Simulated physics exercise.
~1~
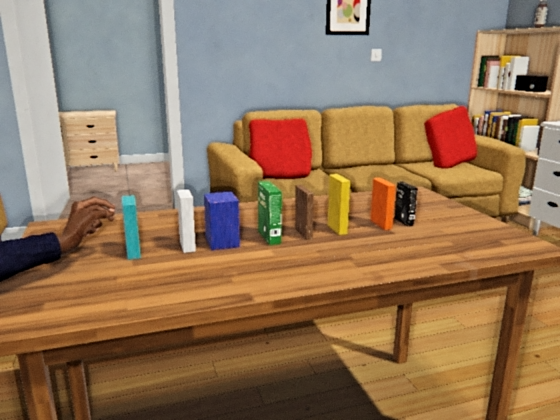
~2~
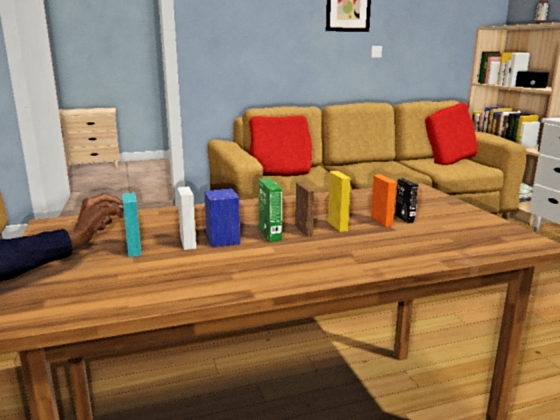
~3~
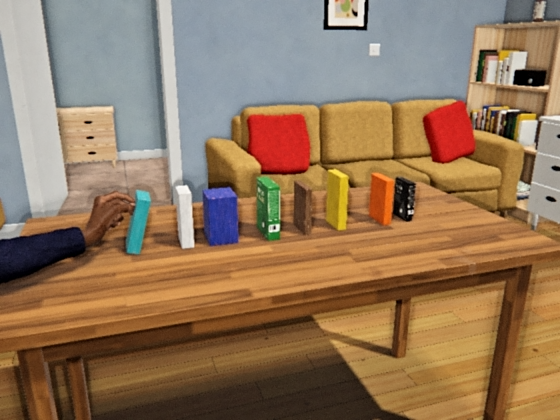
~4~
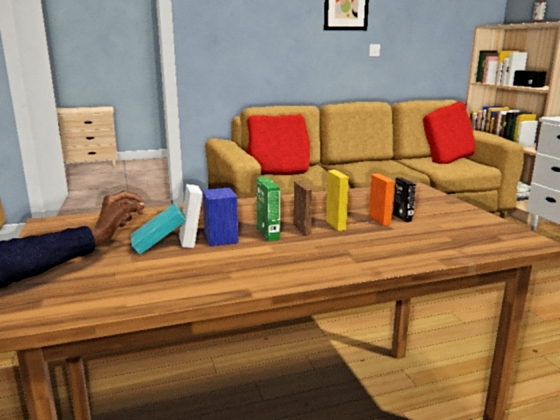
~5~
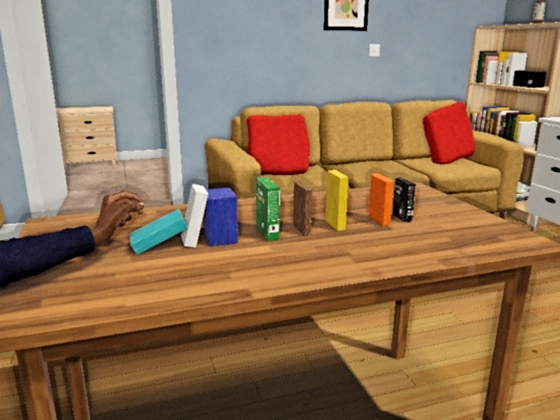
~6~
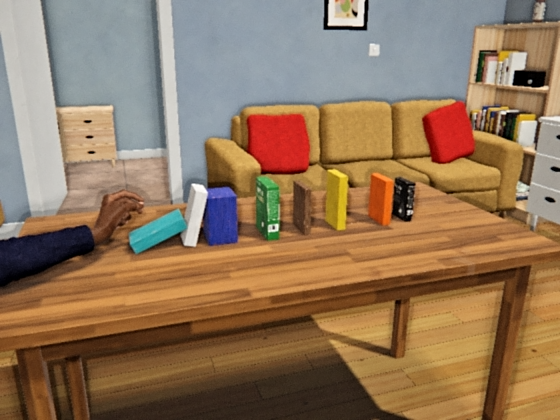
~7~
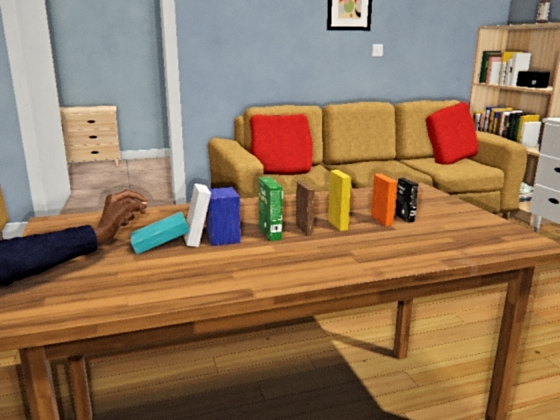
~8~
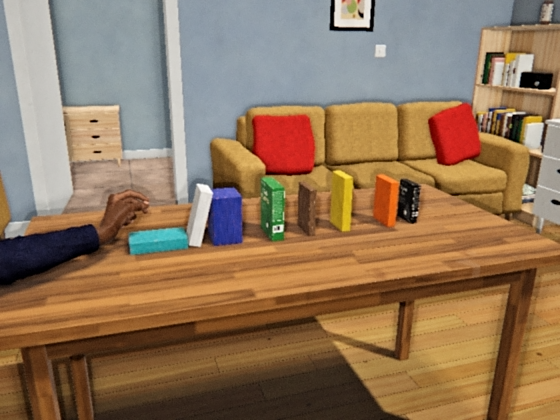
A hand at the left of a wooden table tipped a turquoise block rightward into the white board, which tilted against the blue block and stayed leaning, while the turquoise one ended flat on its side and the rest of the row kept standing.
